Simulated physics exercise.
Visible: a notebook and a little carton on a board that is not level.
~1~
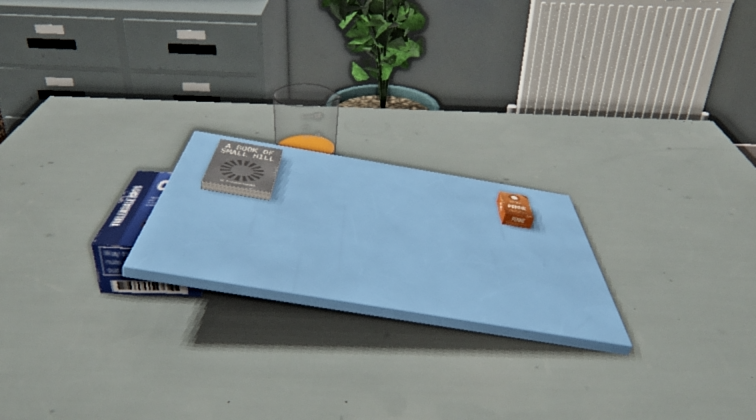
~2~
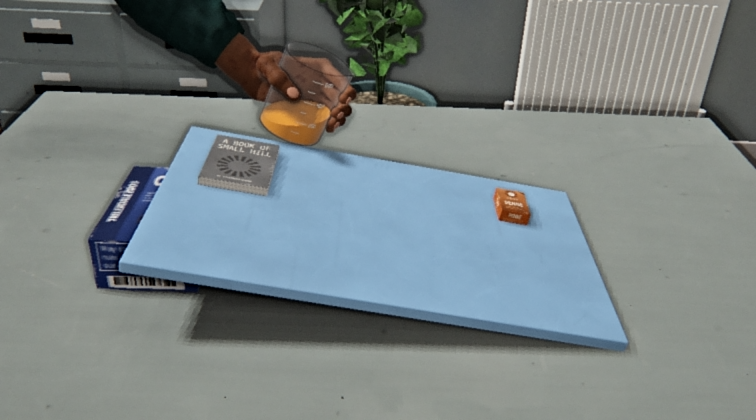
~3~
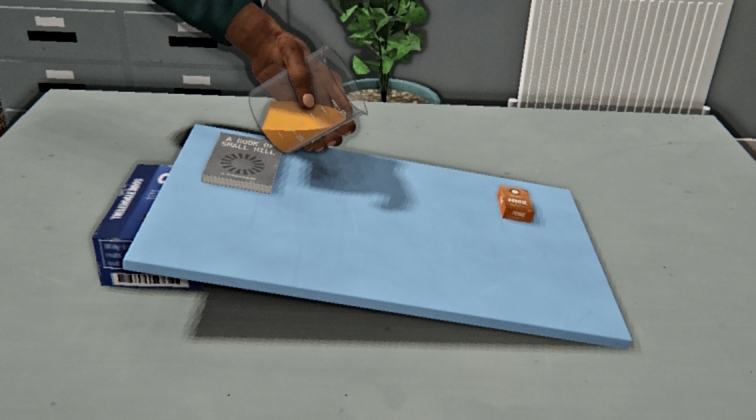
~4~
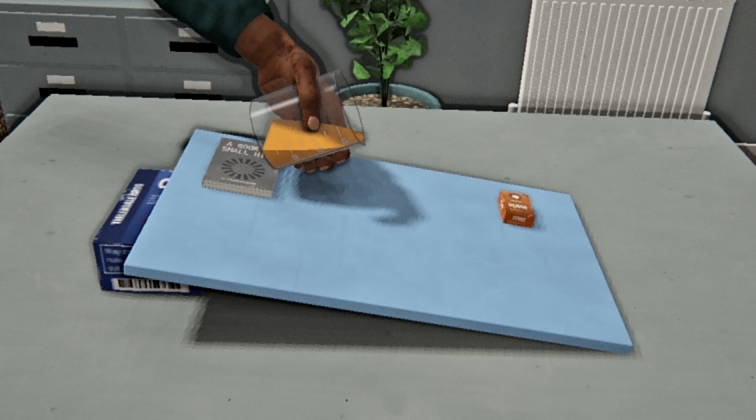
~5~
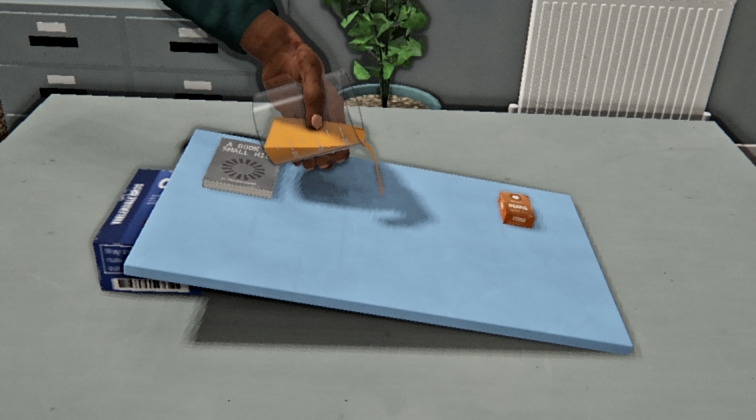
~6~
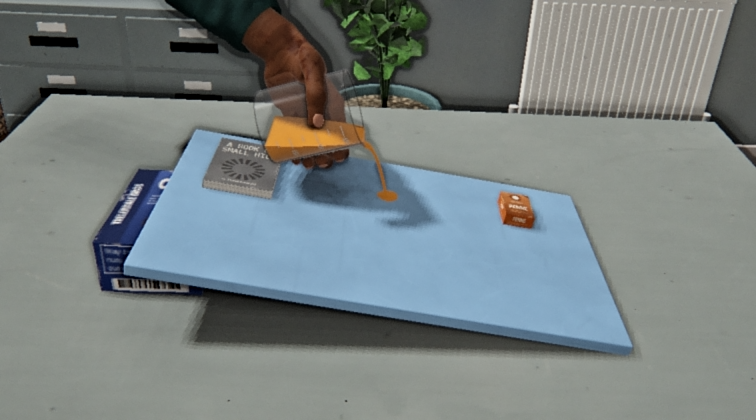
The clip opens on a blue board sloping down to the right, holding a grey notebook and a little orange carton, with a beaker of orange liquid behind it. A hand lifts the beaker and tilts it over the board. A thin orange stream then pours out and lands on the surface.
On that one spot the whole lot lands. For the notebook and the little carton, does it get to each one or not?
Notebook: Stays dry; little carton: Gets wet.
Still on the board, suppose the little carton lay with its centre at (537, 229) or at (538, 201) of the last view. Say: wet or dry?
Lab note - position 1: It gets touched by it; position 2: It gets touched by it.
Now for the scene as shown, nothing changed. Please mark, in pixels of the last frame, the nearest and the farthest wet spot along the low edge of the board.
Wet edge limits: (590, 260) near, (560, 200) far.
Shortly, it runs down to the right; the notebook is still dry; the little carton is wet along its edge.
Then, it runs down to the right and off the end; the notebook is still dry; the little carton is wet along its edge.
At the finish, it runs down to the right and off the end; the notebook is still dry; the little carton is wet along its edge.
